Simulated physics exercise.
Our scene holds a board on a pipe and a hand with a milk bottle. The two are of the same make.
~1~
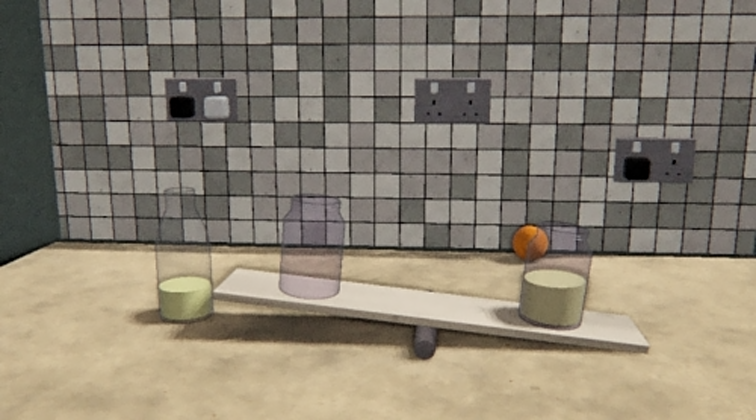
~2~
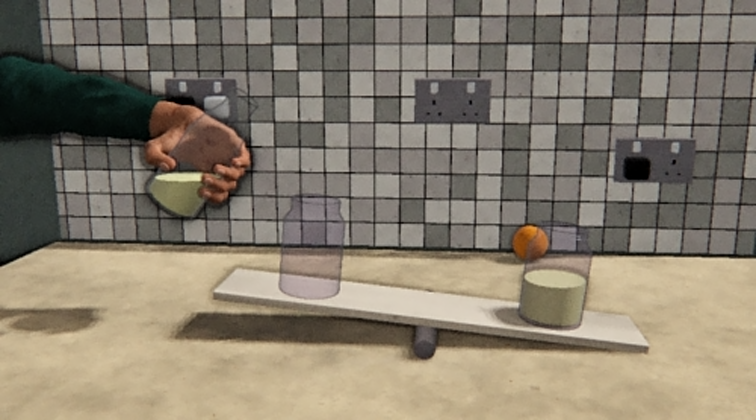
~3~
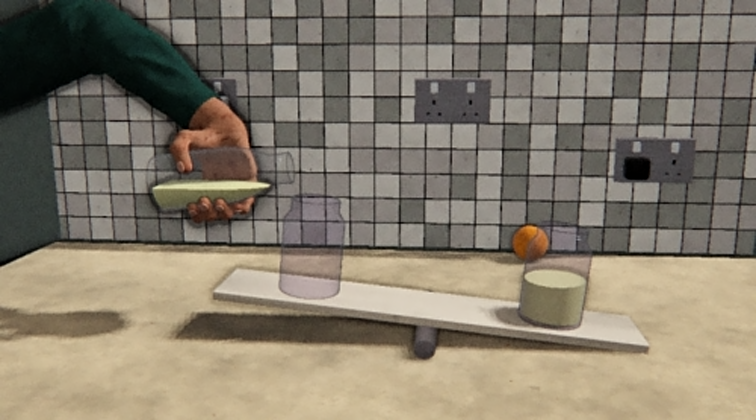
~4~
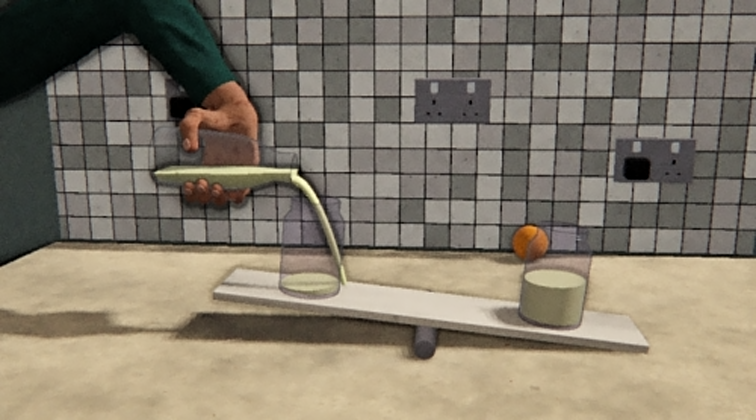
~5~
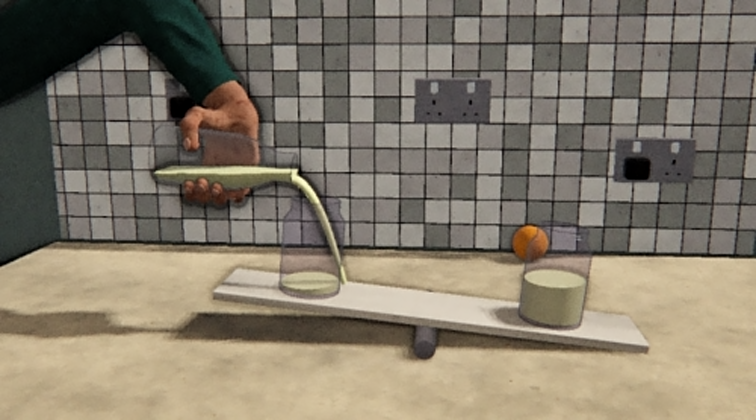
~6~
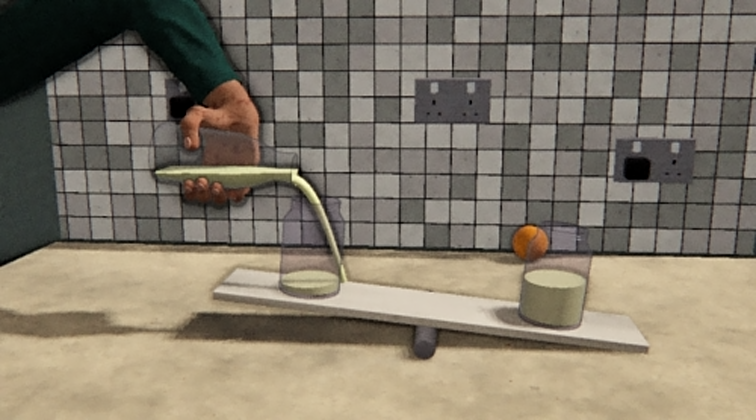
A hand in a dark green sleeve lifts a clear bottle of pale yellow-green liquid from the left of a beige counter, seen from the front against grey checkered tiles. A pale board slopes down rightward over a dark pipe, with an empty jar left, a partly filled one right, and an orange behind. The hand tilts the bottle and pours a thin stream into the left jar, while the board stays still.
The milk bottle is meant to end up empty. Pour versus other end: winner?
It fails to budge.
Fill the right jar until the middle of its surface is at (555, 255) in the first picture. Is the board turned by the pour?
I think it sits unmoved.
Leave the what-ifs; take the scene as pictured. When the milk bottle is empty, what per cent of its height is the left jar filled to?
Fill level: About 25 percent.
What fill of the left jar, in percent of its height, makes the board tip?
I reckon close to 40 in a hundred.
A moment on, the left jar is nearly empty; the board leans as before.
Further on, the left jar is about a quarter full; the board leans as before.
When it is over, the left jar is about a quarter full; the board leans as before.
